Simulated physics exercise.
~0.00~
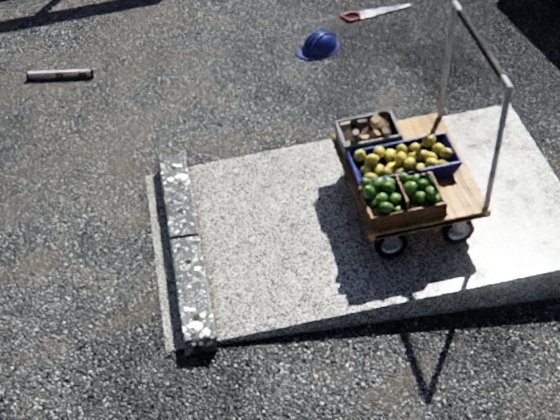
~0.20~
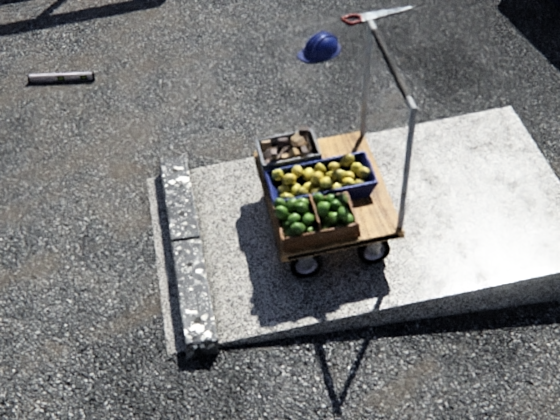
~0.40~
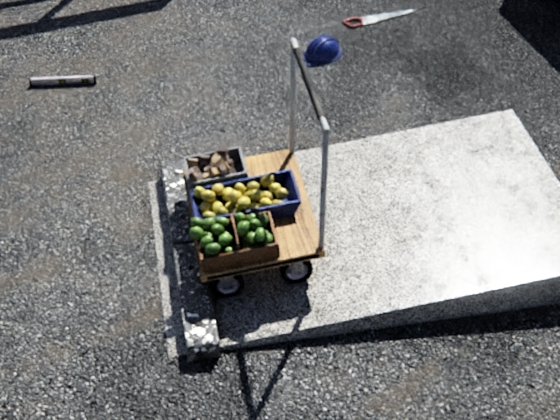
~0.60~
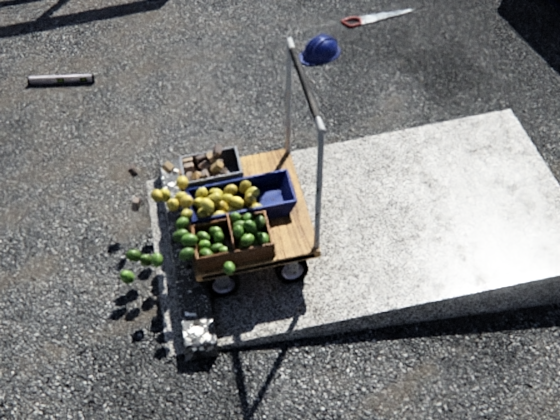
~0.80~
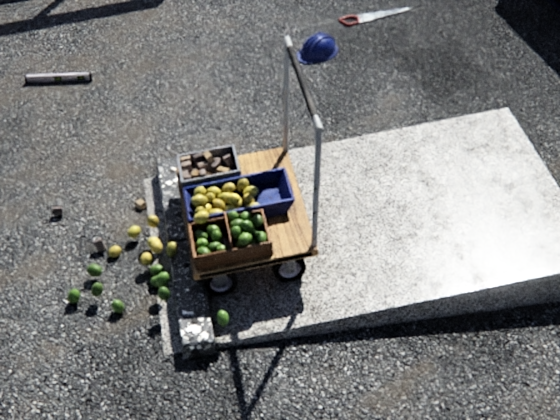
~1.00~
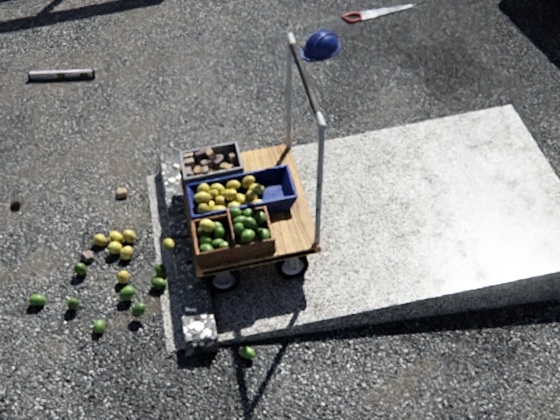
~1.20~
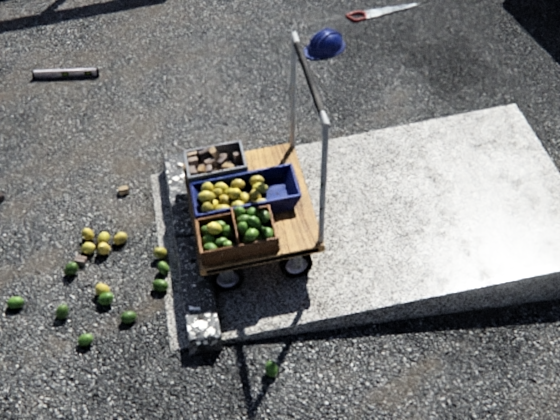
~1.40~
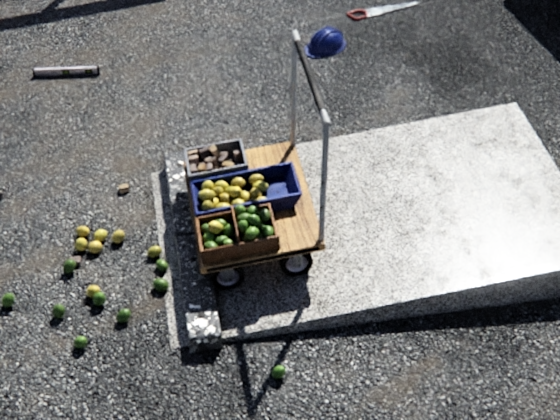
The clip shows a wooden trolley carrying crates of limes, lemons and small brown pieces roll left down a pale ramp and stop abruptly at a kerb, throwing some of its load onto the ground, where fruit rolls and scatters while the trolley stays upright with its crates still partly filled.
